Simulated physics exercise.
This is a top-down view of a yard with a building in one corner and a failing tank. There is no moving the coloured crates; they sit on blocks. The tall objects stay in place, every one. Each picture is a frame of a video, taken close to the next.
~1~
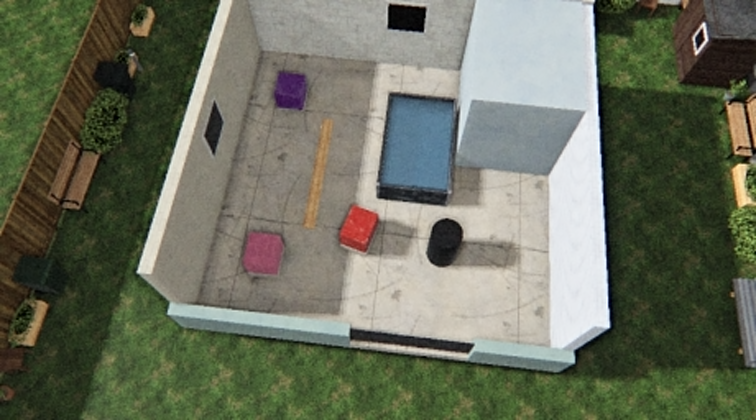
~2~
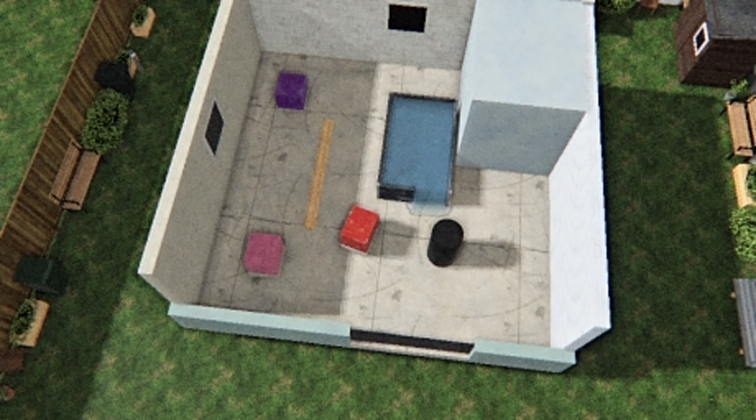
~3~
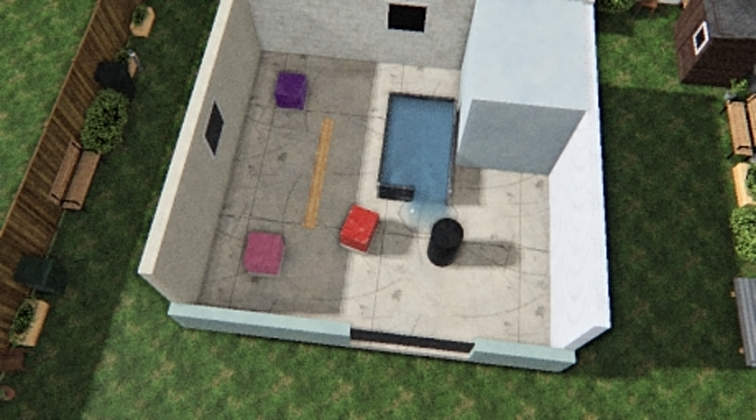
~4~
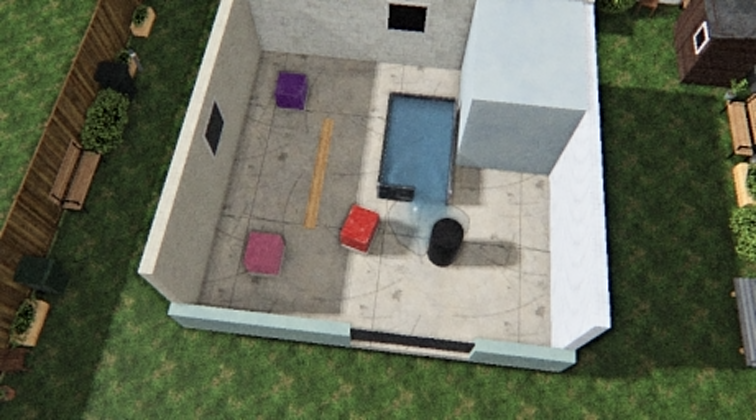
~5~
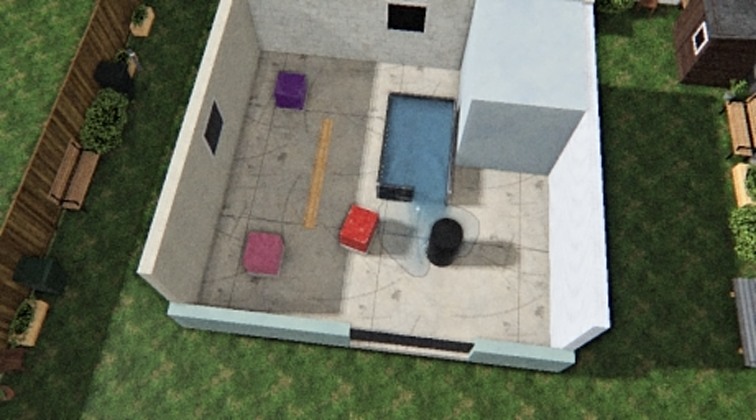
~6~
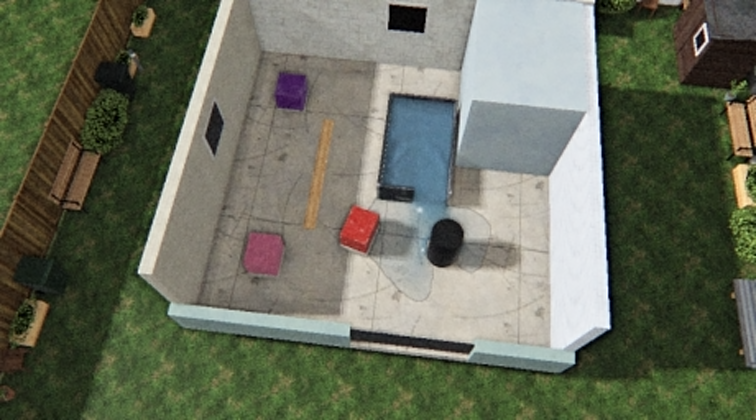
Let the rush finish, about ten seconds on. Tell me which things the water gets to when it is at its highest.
Outcome: Pink crate: A dry one; red crate: A dry one; purple crate: A dry one.
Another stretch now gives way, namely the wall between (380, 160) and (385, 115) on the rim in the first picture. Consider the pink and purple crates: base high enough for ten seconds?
Within ten seconds the pink crate stays untouched and the purple crate is drenched.
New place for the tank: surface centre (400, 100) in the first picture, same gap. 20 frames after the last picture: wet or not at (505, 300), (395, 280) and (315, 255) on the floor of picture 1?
As listed: Flooded, awash, awash.
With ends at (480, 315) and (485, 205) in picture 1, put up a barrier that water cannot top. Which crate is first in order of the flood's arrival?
I'd go with the red-painted one.
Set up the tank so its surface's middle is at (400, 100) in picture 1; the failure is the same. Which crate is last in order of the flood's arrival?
That would be the one in purple.
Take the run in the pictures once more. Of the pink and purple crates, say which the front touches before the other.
The pink-painted one comes first.
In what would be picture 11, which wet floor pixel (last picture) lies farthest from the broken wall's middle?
My estimate: Roughly (367, 334).
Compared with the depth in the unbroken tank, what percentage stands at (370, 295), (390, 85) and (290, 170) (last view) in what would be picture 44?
I'd say around 14 per cent, then 0 per cent, then 2 per cent.
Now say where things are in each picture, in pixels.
The tank at (418, 142) is whole and still, in the first frame.
Water pours out at (430, 199) and has run to (447, 210), in the second frame.
Water pours out at (429, 199) and has run to (408, 224), in the third frame.
The front is at (417, 251), out from the gap at (430, 199), in the fourth frame.
The front is at (414, 272), out from the gap at (429, 199), in the fifth frame.
The front is at (413, 294), out from the gap at (430, 199), in the sixth frame.
A moment on, water covers 15 % of the floor; the pink crate not reached, the red crate water round its plinth, the purple crate not reached.
Next, water covers 30 % of the floor; the pink crate not reached, the red crate water round its plinth, the purple crate not reached.
Then, water covers 40 % of the floor; the pink crate water round its plinth, the red crate water round its plinth, the purple crate not reached.
Later, water covers 60 % of the floor; the pink crate water round its plinth, the red crate water round its plinth, the purple crate not reached.
In the end, water covers 75 % of the floor; the pink crate stayed above the water, the red crate stayed above the water, the purple crate stayed above the water.
